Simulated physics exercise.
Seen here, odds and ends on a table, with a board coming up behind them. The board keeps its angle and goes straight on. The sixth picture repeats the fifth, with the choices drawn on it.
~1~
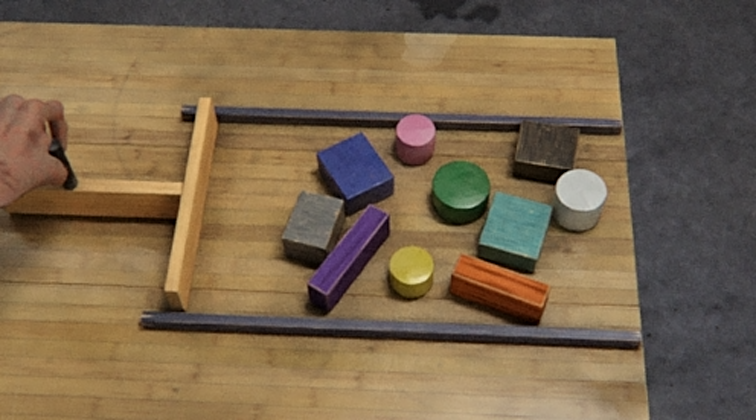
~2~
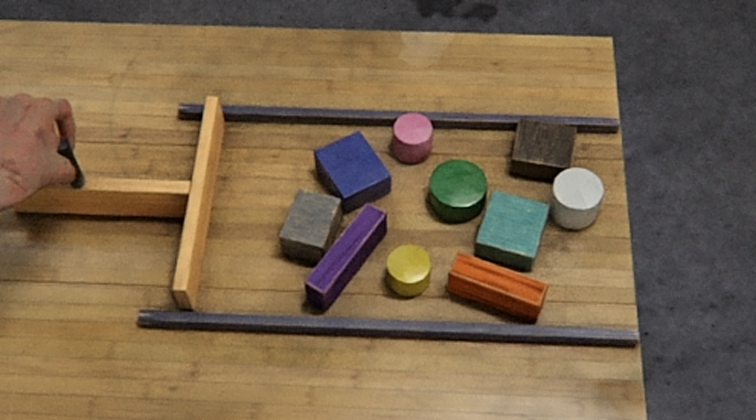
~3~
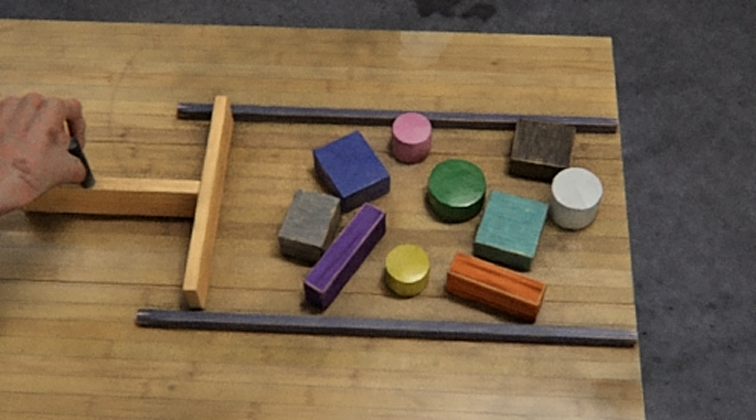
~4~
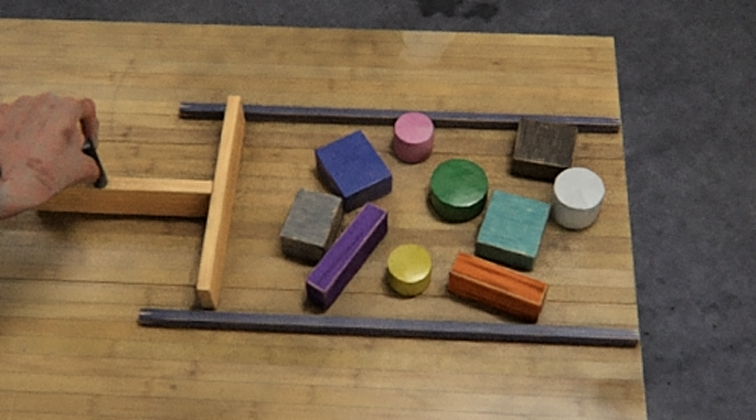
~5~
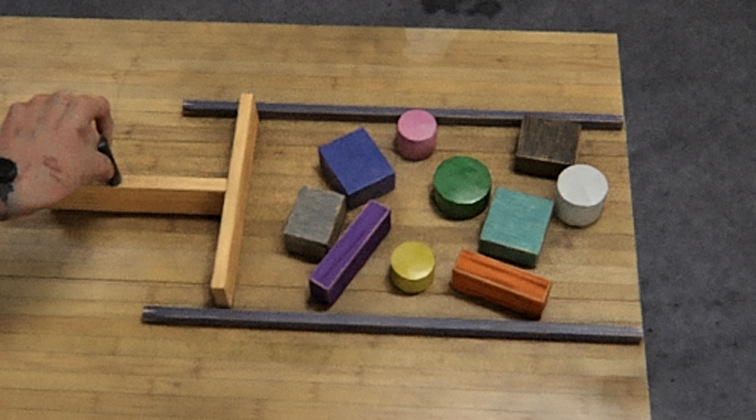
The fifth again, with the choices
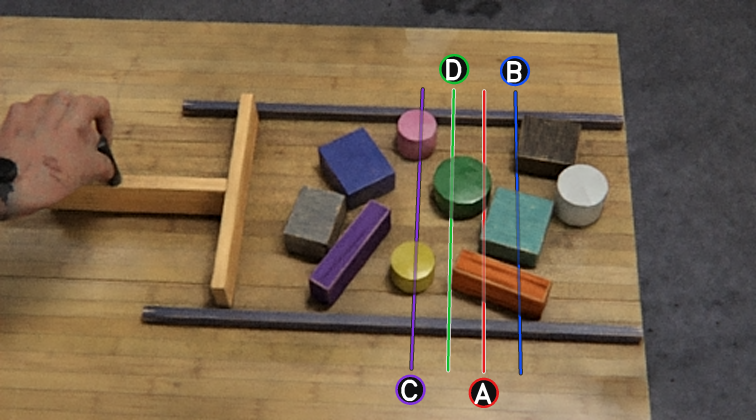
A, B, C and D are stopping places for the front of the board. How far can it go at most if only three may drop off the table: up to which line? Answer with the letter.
The farthest such stop is B.
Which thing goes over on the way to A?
The white tin.
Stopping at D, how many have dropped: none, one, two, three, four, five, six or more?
By then, none.
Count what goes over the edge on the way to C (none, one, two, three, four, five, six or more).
The count is none.
On the marked copy, A at (484, 220); B at (518, 221); C at (418, 217); D at (451, 219).
Taking B. A third of the way, board (335, 188); yellow tin (425, 276); purple stick (388, 261).
Two thirds of the way, board (438, 192); white tin (611, 184); turquoise block (579, 231).
When it is over, board (516, 195); white tin over the edge; turquoise block over the edge; two fallen.
As for the rest, A is within the limit but short; C is within the limit but short; D is within the limit but short.
